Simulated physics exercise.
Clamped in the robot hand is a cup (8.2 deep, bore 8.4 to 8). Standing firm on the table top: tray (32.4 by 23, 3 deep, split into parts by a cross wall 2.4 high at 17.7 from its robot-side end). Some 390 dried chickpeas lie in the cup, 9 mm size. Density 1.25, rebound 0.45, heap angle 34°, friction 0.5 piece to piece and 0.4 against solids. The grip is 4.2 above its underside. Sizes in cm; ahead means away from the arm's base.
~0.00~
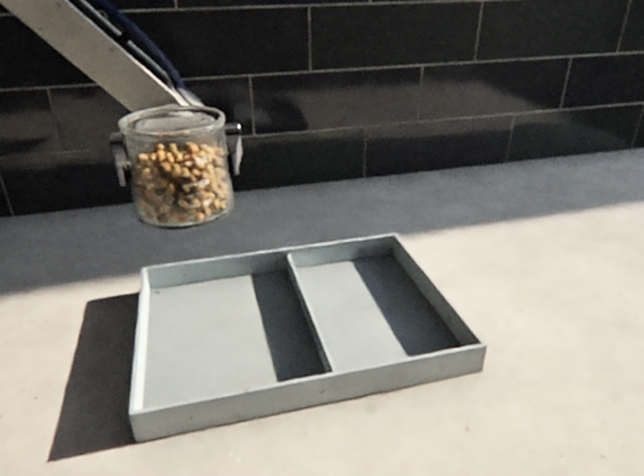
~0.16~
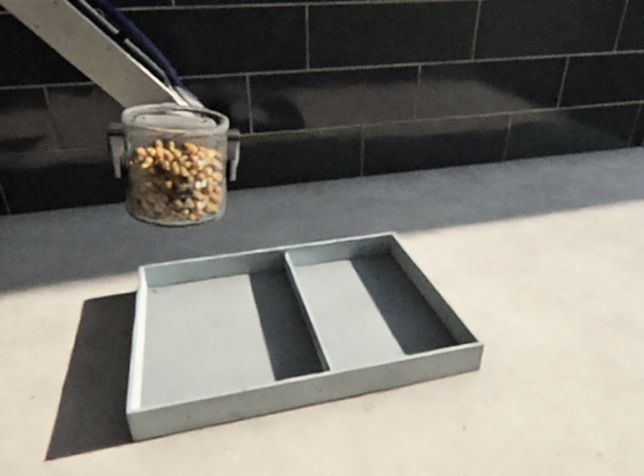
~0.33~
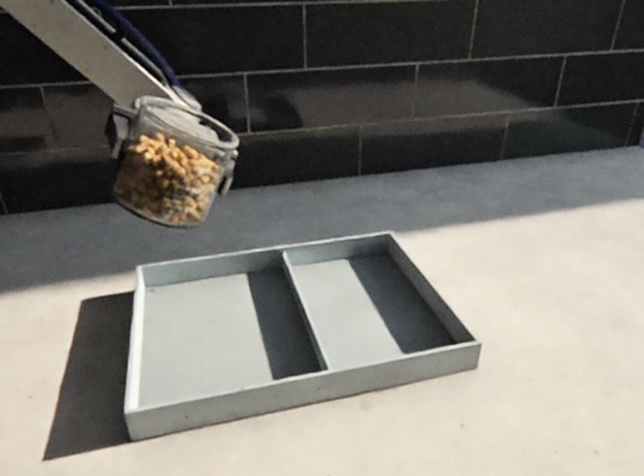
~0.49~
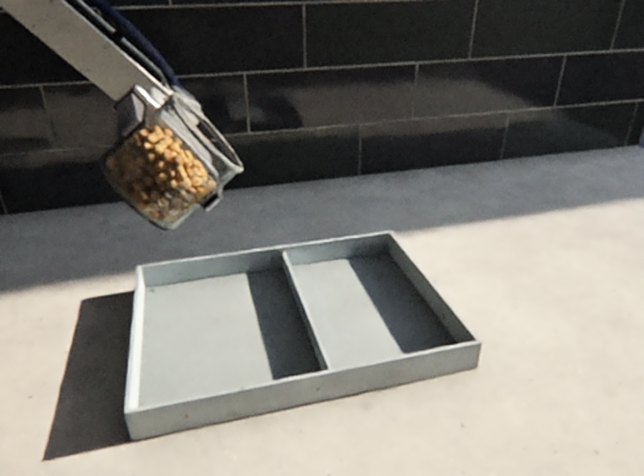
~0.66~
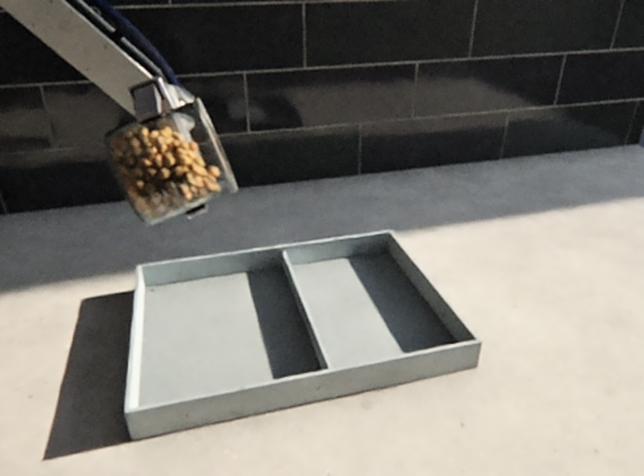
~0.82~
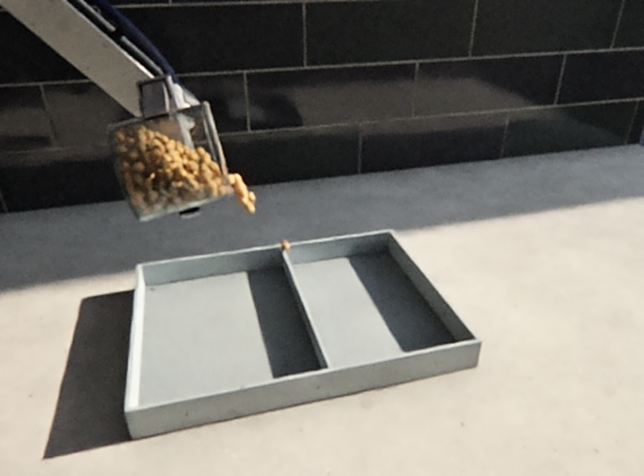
A glass cup of chickpeas on a robot arm tilting rightward above a divided gray tray, a few chickpeas spilling out.
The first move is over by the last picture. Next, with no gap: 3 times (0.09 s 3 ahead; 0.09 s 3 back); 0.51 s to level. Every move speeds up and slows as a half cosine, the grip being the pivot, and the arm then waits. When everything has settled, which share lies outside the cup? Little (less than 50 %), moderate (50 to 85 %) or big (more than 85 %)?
Answer: Moderate; 50 to 85 % of the dried chickpeas finish outside the cup.
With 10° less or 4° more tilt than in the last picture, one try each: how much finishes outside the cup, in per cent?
Some 45 and 80 per cent.
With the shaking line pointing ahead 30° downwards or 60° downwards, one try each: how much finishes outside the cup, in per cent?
About 45 and 25 per cent.
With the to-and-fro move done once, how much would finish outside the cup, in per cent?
In that case some 45 per cent.
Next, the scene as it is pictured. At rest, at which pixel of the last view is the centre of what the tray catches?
At about (314, 316).
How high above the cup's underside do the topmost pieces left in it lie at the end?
Roughly 4.0 cm.
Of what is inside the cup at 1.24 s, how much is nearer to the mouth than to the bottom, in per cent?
Roughly 40 per cent.
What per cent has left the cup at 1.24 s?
Some 55 per cent.
By 1.24 s, tilted 81° forward, highest piece 20 above the table; 172 in the cup, 107 in the far-side part, 54 in the robot-side part, 58 in flight or on a rim.
By 1.66 s, tilted 29° forward, highest piece 22 above the table; 147 in the far-side part, 133 in the robot-side part, 110 in the cup, 1 in flight or on a rim.
By 2.07 s, level, highest piece 20 above the table; 147 in the far-side part, 134 in the robot-side part, 110 in the cup.
By 3.12 s, level, highest piece 20 above the table; 147 in the far-side part, 134 in the robot-side part, 110 in the cup.
Final count, 147 in the far-side part, 134 in the robot-side part, 110 in the cup. That is 72 % outside the cup.
